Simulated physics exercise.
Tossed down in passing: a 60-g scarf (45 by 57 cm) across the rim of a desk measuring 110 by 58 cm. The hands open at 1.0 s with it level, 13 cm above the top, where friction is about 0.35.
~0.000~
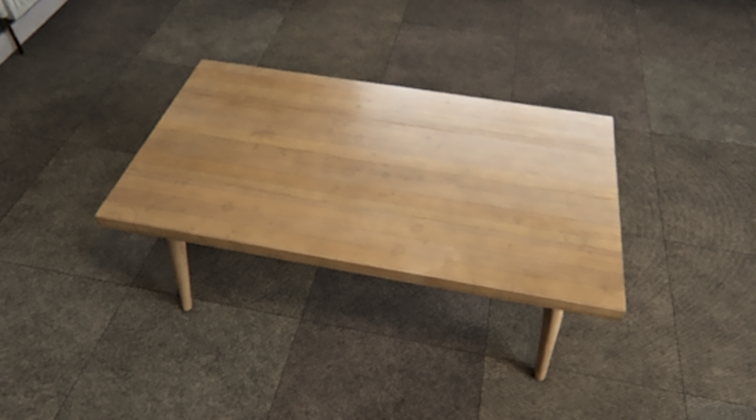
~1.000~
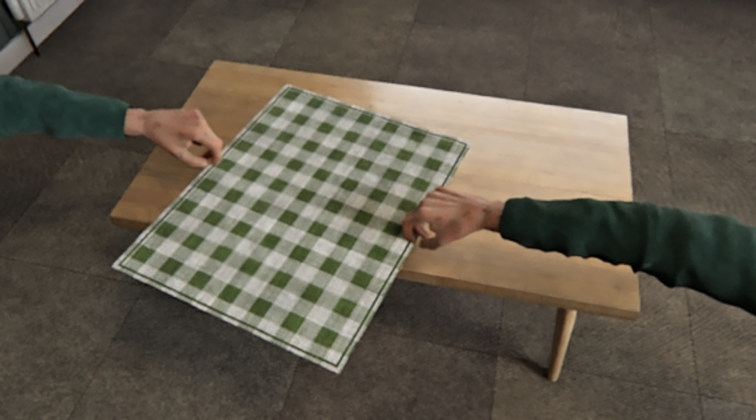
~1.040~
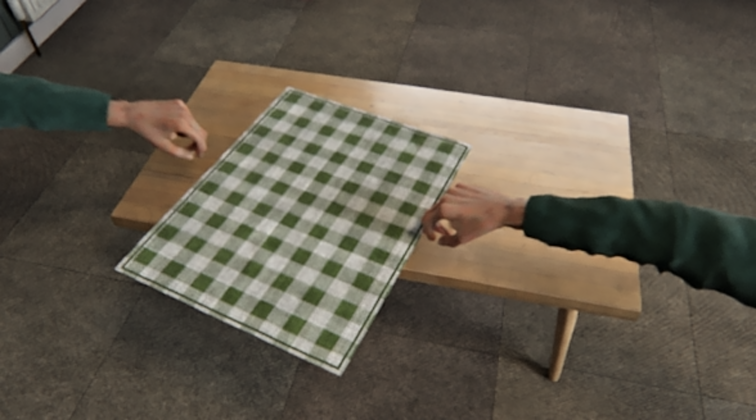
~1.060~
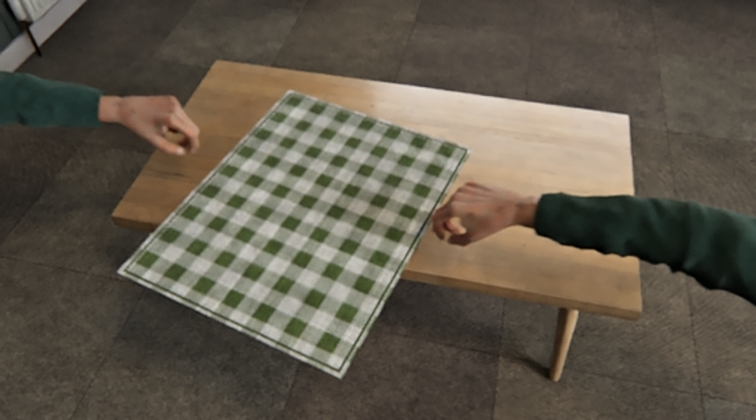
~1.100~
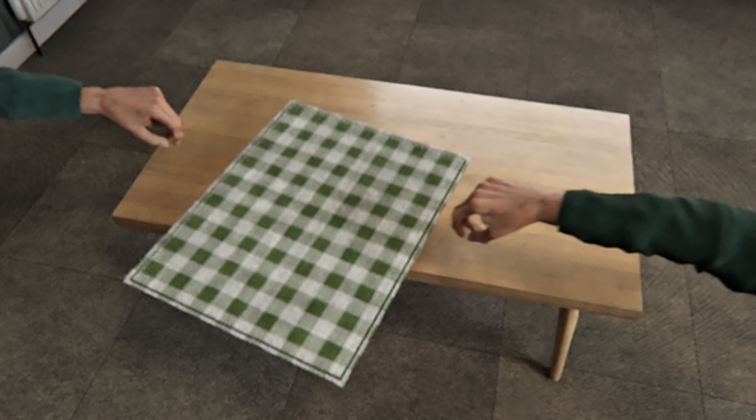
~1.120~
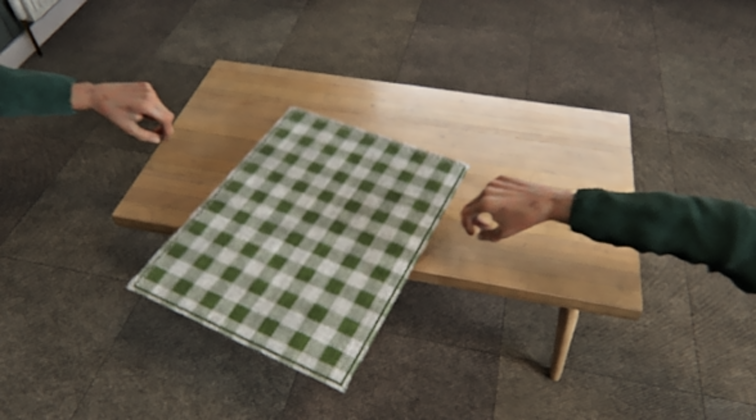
In this clip, a bare wooden table is seen, then two green-sleeved arms hold a green-and-white checked cloth across its front edge; the hands let go and draw apart as the cloth shifts slightly toward the viewer.
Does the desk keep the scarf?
The scarf drops off.
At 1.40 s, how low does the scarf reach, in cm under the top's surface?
About 36 cm.
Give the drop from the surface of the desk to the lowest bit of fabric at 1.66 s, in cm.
About 44 cm.
At 1.4 s, 40 % of the scarf is still over the top.
At 1.7 s, 0 % of the scarf is still over the top.
At 1.9 s, 0 % of the scarf is still over the top.
At 2.2 s, 0 % of the scarf is still over the top.
At 4.4 s, 0 % of the scarf is still over the top.
